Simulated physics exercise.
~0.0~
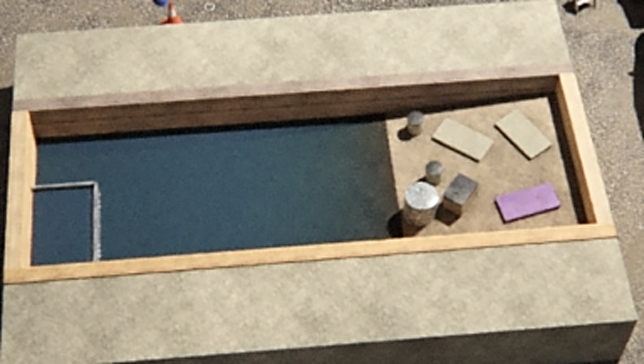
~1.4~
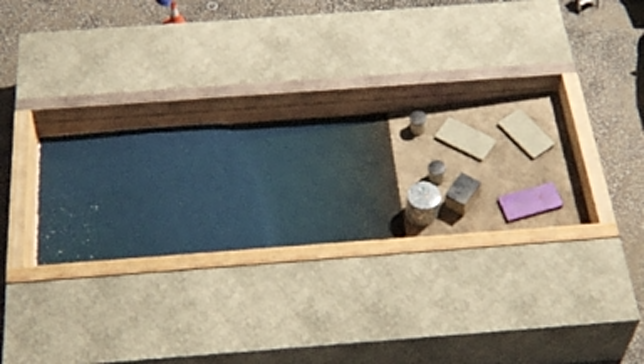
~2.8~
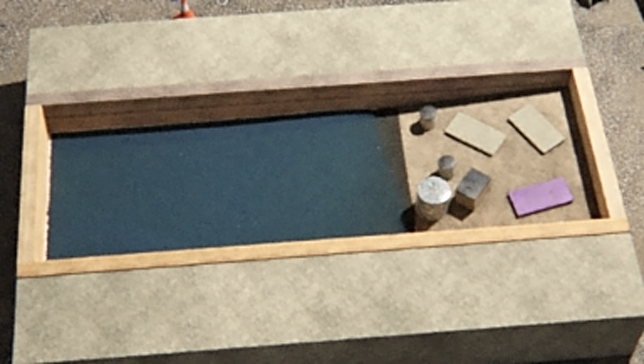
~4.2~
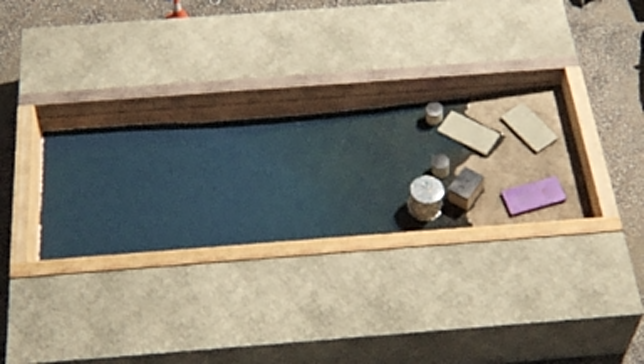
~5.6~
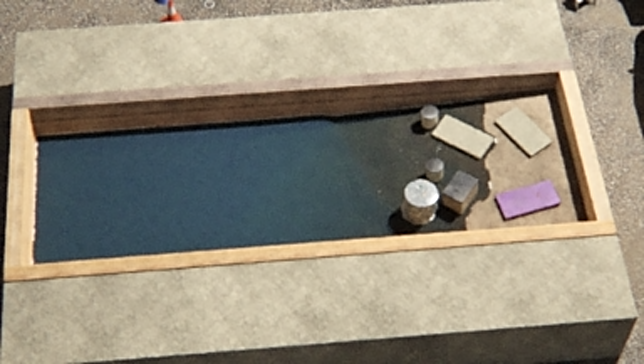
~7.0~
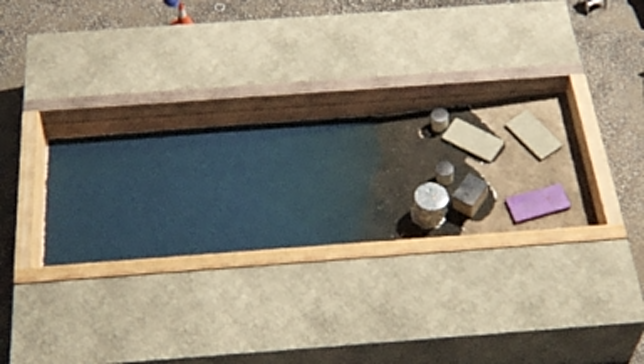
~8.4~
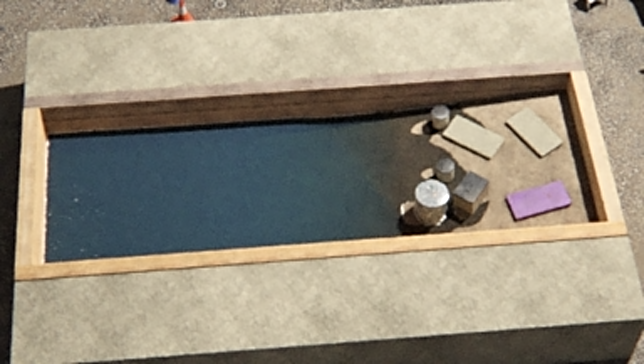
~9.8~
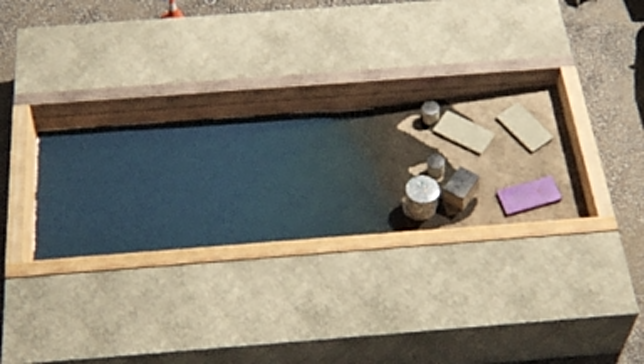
A long wooden-walled basin between two broad concrete slabs is seen from above, with dark blue water filling its left part and bare sand rising at the right. A thin pale frame stands in the water at the far left, while grey cylinders and a grey block sit near the water's edge, with two beige slabs and a purple one farther up the sand. The frame disappears, and the water spreads rightward around the cylinders and block, reaching the nearer beige slab. It then draws back, leaving darkened, wet sand, and the purple slab rests aground, barely shifted.
